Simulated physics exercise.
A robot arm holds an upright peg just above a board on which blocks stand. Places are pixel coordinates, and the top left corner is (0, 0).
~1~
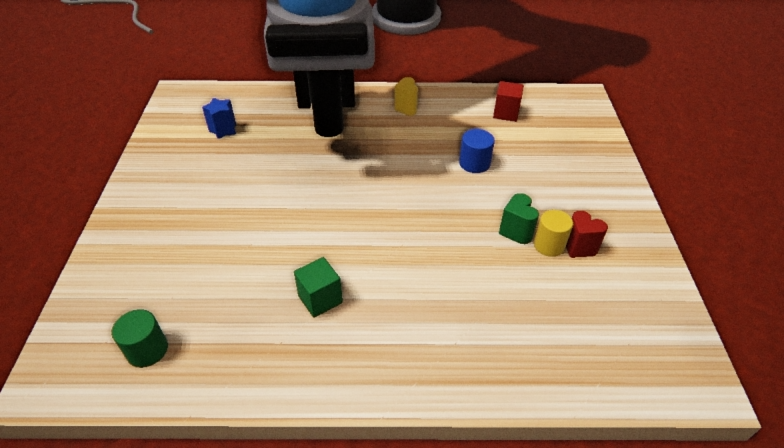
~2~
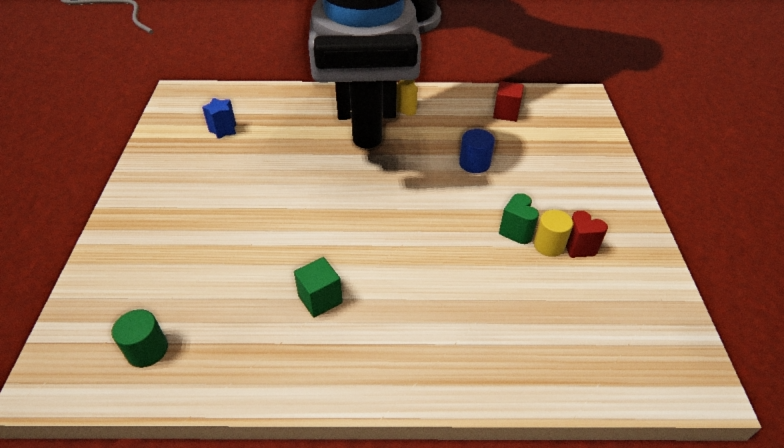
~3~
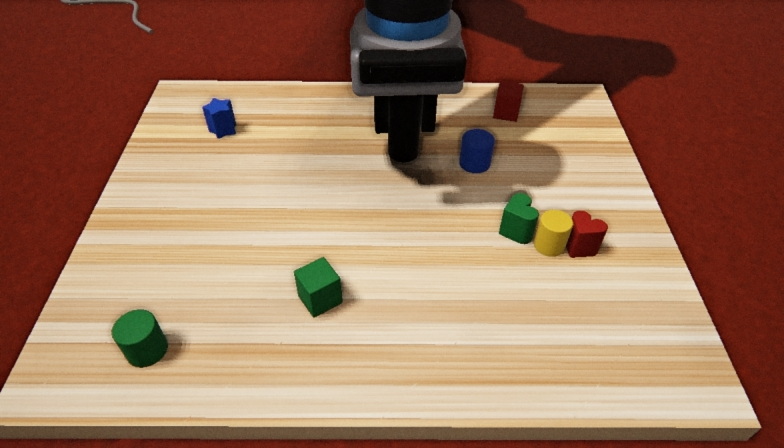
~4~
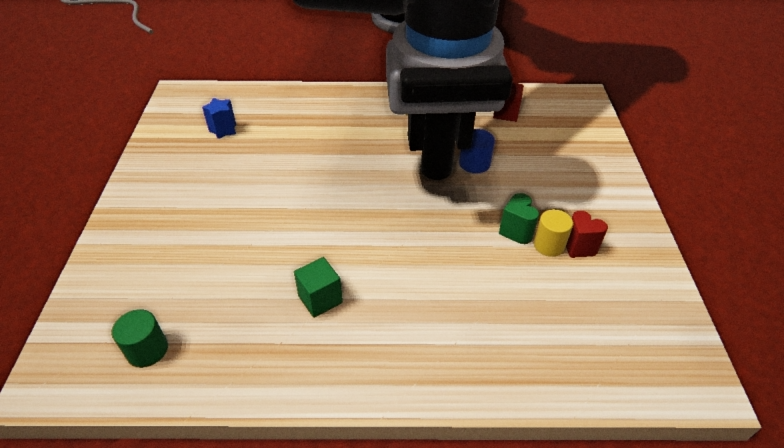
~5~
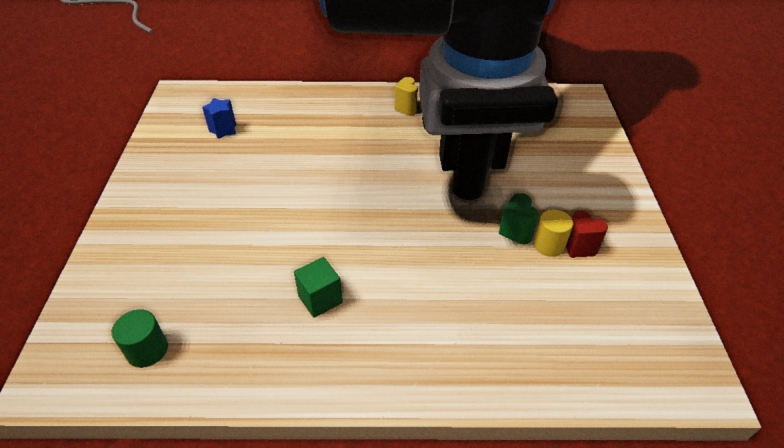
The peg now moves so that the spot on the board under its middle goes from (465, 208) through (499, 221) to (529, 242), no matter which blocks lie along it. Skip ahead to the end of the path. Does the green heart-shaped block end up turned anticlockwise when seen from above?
No.
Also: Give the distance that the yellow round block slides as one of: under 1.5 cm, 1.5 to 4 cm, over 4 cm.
Shift of 1.5 to 4 cm.
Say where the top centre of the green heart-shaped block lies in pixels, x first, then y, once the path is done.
It is at (551, 240).
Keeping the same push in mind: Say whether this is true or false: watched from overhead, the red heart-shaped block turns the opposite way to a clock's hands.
It is true.
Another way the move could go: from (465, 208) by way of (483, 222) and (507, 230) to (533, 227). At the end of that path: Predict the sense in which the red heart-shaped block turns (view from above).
It spins against the clock.
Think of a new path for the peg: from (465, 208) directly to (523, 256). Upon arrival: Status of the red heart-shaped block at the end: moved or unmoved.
The red heart-shaped block is moved.
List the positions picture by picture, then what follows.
The first picture shows tip of the peg at (329, 129), middles of tops, blue round block at (479, 138), green heart-shaped block at (522, 206), yellow round block at (557, 220), red heart-shaped block at (589, 222).
The second picture shows peg at (367, 140), nothing pushed.
The third picture shows peg at (403, 153), nothing pushed.
The fourth picture shows peg at (436, 170), nothing pushed.
The fifth picture shows peg at (468, 189), blue round block hidden, green heart-shaped block at (522, 206), yellow round block at (557, 220), red heart-shaped block at (589, 222).
On the path given first. Halfway along, peg at (504, 203); green heart-shaped block at (531, 212), turned 15° clockwise; yellow round block at (562, 224).
At the end, peg at (534, 224); blue round block unmoved; green heart-shaped block at (551, 240), turned 40° clockwise; yellow round block at (584, 243); red heart-shaped block at (598, 223), turned 20° anticlockwise.
